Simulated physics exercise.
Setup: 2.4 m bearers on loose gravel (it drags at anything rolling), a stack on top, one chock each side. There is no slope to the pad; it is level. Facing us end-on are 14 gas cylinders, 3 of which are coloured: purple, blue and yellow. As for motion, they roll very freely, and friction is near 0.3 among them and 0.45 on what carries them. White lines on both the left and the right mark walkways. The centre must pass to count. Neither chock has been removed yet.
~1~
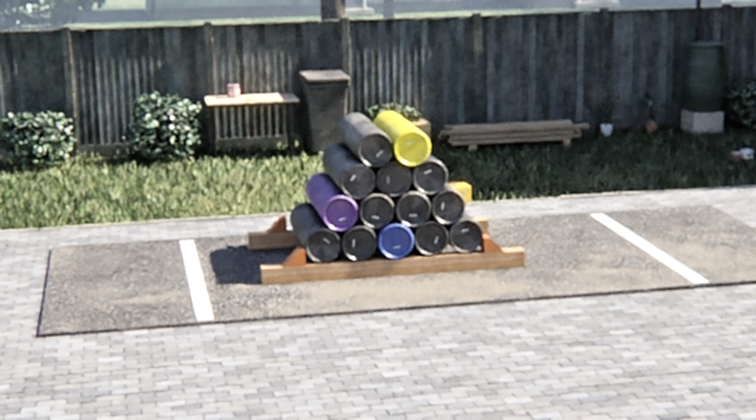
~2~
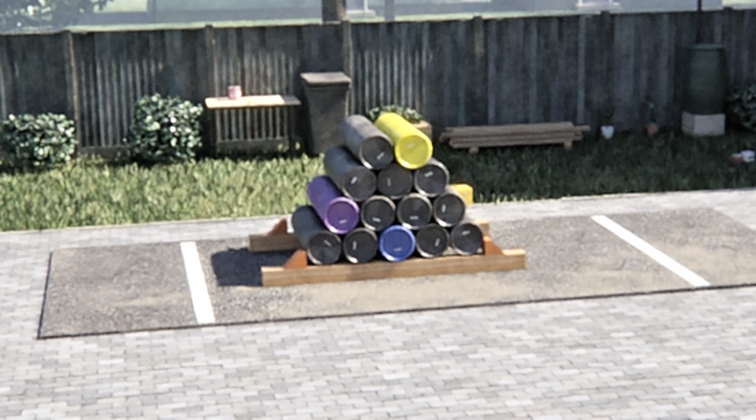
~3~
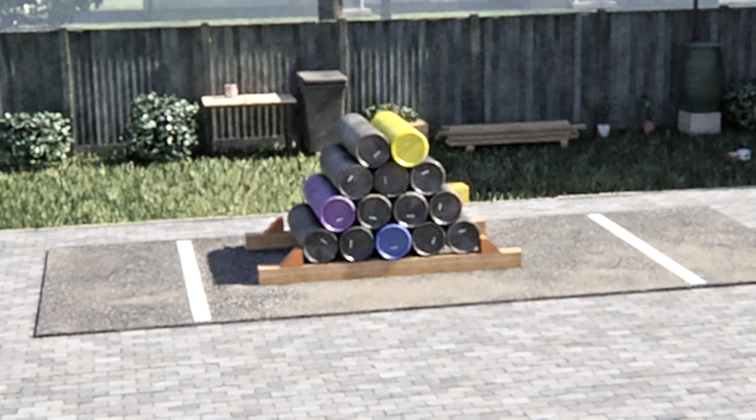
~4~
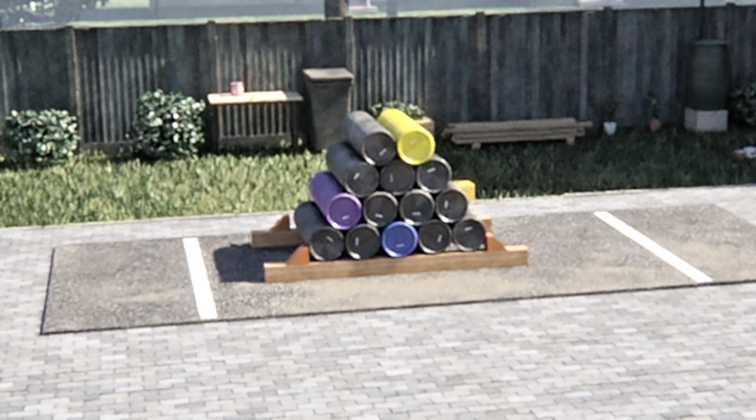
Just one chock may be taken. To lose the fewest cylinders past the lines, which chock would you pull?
I would pull the right one.
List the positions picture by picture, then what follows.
Purple (341, 214), blue (396, 241), yellow (413, 148); the pad is level; 5 of the 14 form the bottom row; at rest, in the first frame.
Purple (342, 217), blue (397, 244), yellow (414, 151); all still, in the second frame.
Purple (338, 215), blue (393, 242), yellow (410, 149); both chocks in; lines at (198, 290) and (663, 257); all still, in the third frame.
Purple (344, 213), blue (399, 240), yellow (416, 147); all still, in the fourth frame.
Chock on the left freed, after 1.8 s, purple is on the bearers, 5 cm from the bearers' left end, rolling left; blue is on the bearers, 120 cm from the bearers' left end; yellow is up on others, 110 cm from the bearers' right end, rolling left; 1 over a line so far.
Chock on the left freed, at the end, purple is past the left line; blue is on the bearers, 35 cm from the bearers' left end; yellow is up on others, 20 cm from the bearers' left end; 4 over a line so far.
Chock on the right freed, after 2.3 s, purple is up on others, 70 cm from the bearers' left end; blue is on the bearers, 120 cm from the bearers' left end; yellow is up on others, 25 cm from the bearers' right end, rolling right; 0 over a line so far.
Chock on the right freed, at the end, purple is up on others, 70 cm from the bearers' left end; blue is on the bearers, 45 cm from the bearers' right end; yellow is off the bearers, 15 cm short of the right line; 2 over a line so far.
